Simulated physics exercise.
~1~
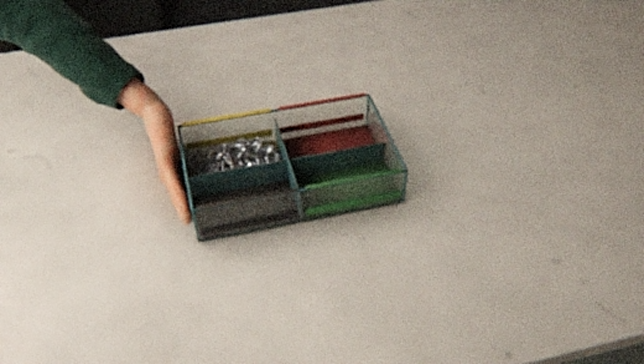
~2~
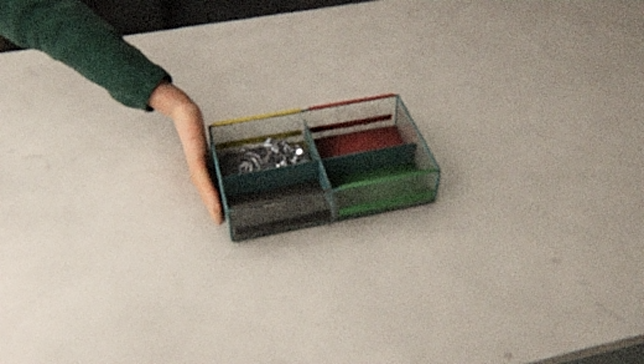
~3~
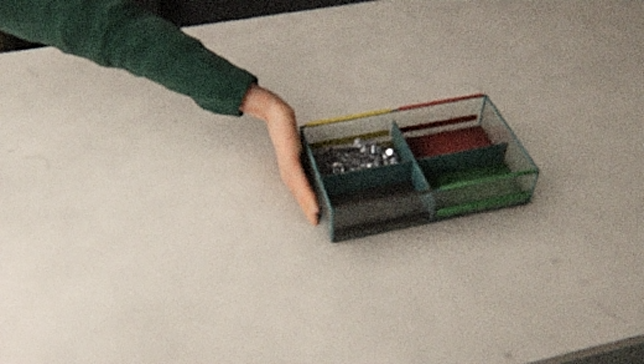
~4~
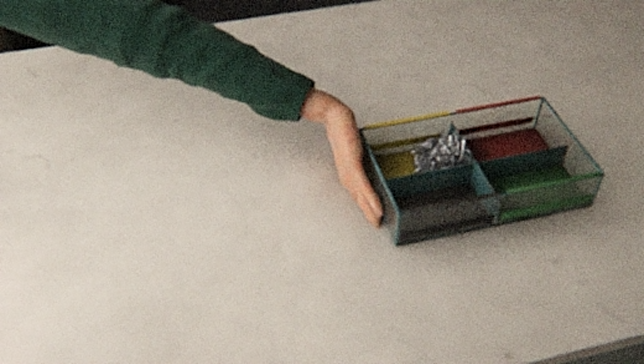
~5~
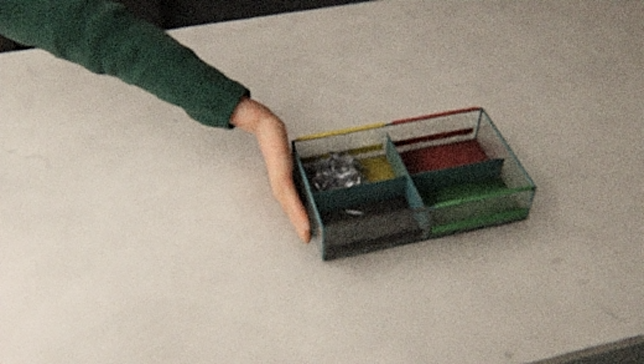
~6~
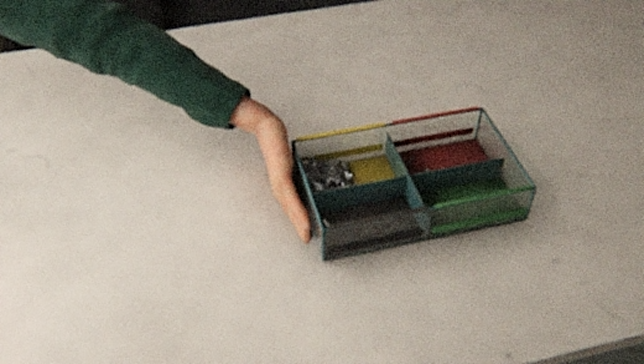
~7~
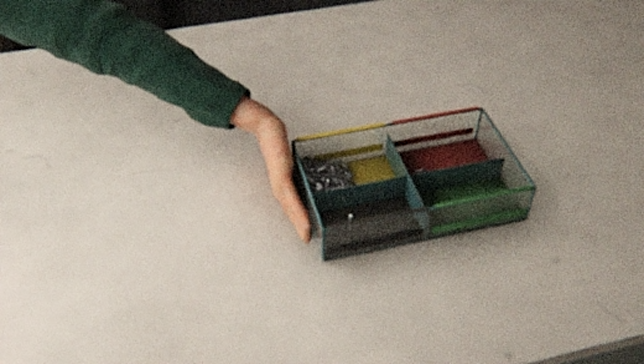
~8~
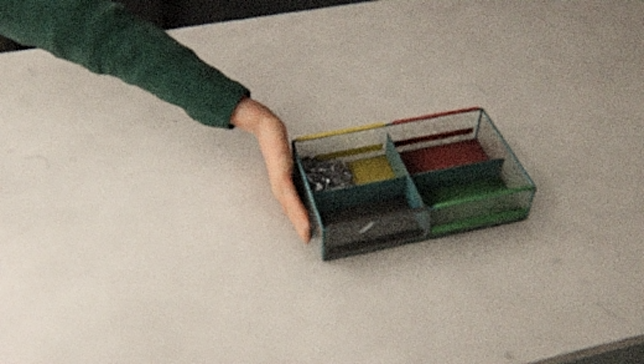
A clear divided tray holding small shiny metal screws in its yellow section slides right across a pale tabletop with a green-sleeved hand at its left side, then moves back left a shorter way and stops, the screws shifting but nearly all ending in the yellow section.
